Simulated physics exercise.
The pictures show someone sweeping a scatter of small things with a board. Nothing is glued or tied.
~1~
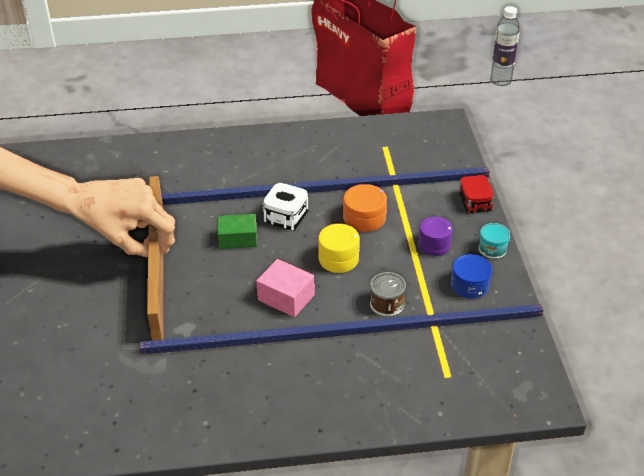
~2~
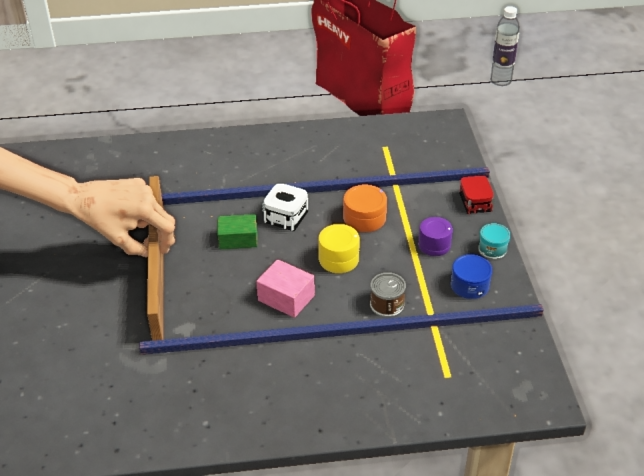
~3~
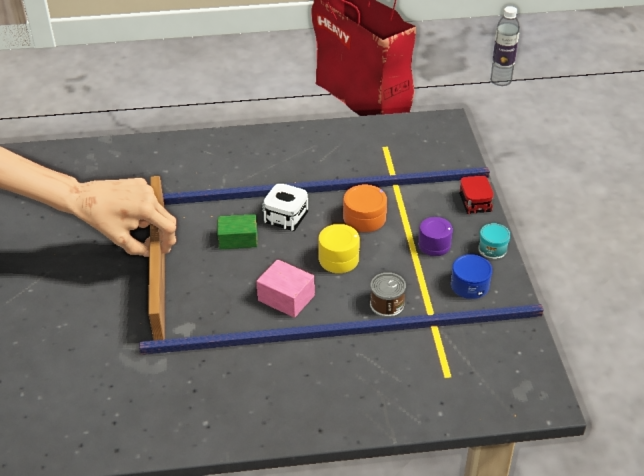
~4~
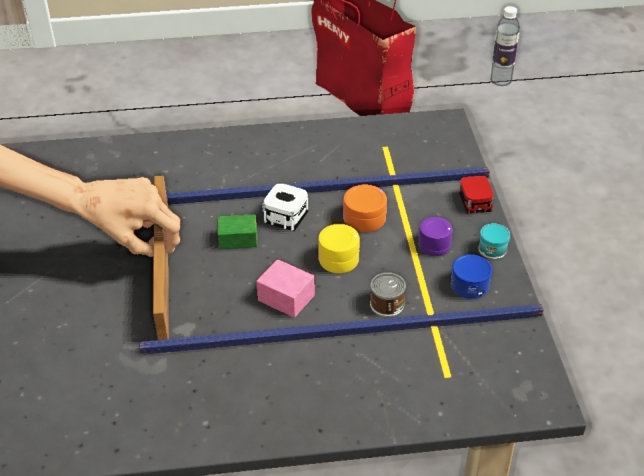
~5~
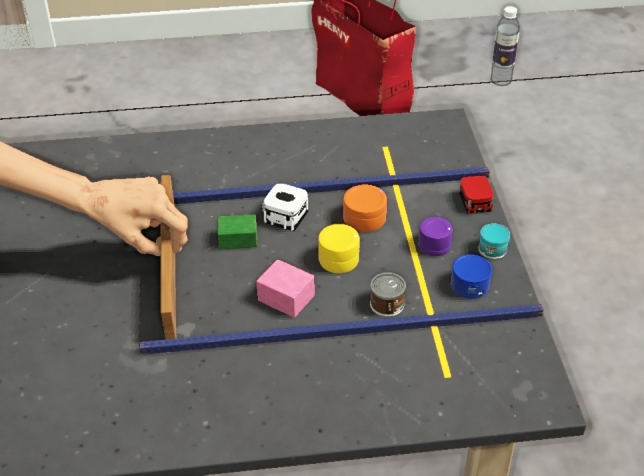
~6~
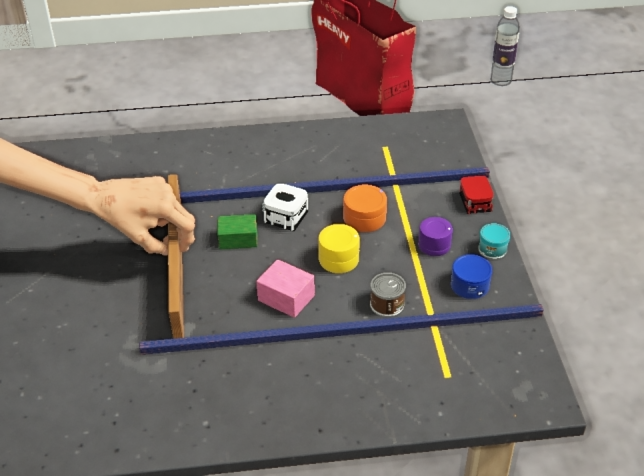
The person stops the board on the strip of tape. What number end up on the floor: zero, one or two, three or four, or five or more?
Outcome: The number that fall off is zero.
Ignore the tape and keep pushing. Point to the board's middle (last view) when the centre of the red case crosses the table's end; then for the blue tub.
Near (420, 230) and (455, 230).
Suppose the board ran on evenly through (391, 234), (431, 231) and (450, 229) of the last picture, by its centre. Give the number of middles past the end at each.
It would be 0, 1 and 1.
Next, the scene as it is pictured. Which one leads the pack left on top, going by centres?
That is the red case.
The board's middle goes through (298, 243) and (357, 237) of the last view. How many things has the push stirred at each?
The counts are 3 and 6.
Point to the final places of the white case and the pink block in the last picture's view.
First (416, 188), then (449, 270).
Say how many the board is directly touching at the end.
4 of them.
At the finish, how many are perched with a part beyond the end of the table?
1 of them.
Early on, none off yet; red case at rest near (476, 195); turquoise tin at rest near (494, 241); blue tub at rest near (471, 277).
Finally, the number that fall off is zero.
